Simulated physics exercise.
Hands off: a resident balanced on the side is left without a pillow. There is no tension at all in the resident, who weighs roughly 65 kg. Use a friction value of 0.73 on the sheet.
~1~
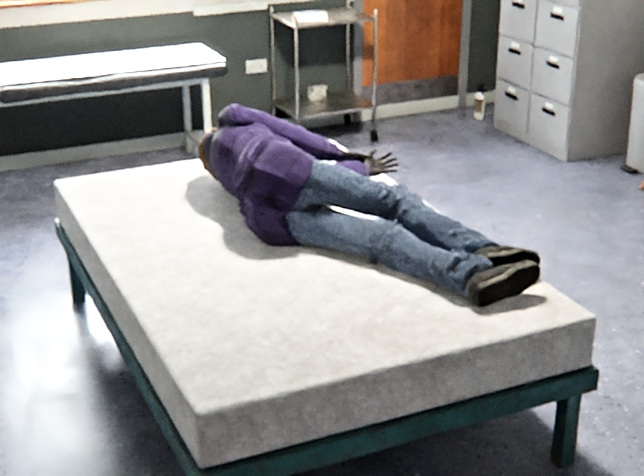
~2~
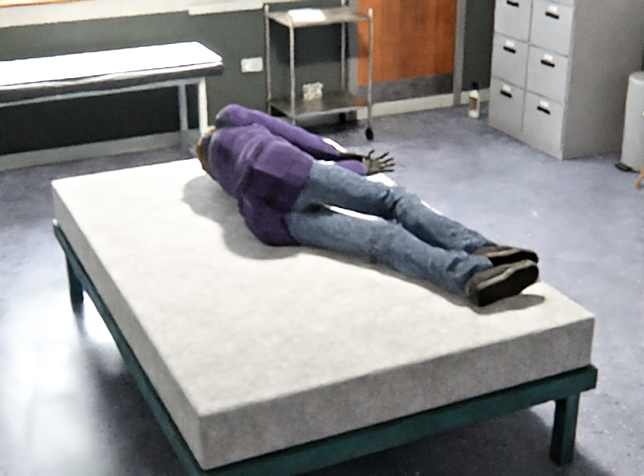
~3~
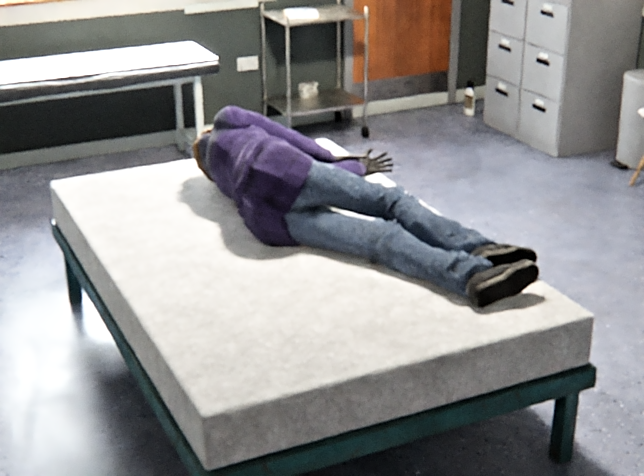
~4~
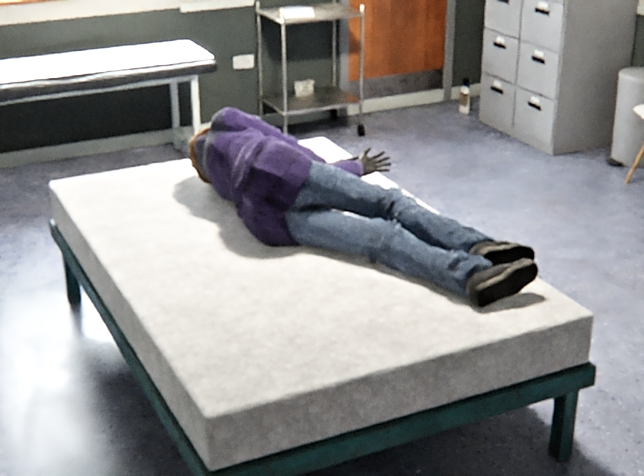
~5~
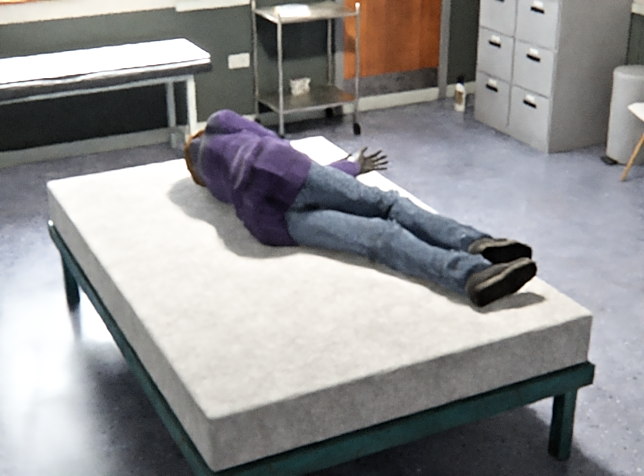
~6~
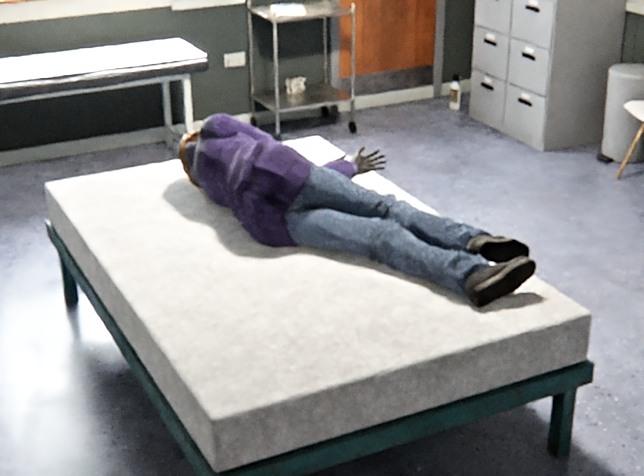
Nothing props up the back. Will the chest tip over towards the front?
No, it falls back.
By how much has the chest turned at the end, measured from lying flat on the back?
About 50°.
Then, 0.22 s after the last picture the chest is turned 65° from lying flat on the back, near (214, 171) in the last picture's view.
Then, 0.62 s after the last picture the chest is turned 55° from lying flat on the back, near (205, 179) in the last picture's view.
Then, 1.22 s after the last picture the chest is turned 50° from lying flat on the back, near (205, 179) in the last picture's view.
In the final state, chest sinks back.
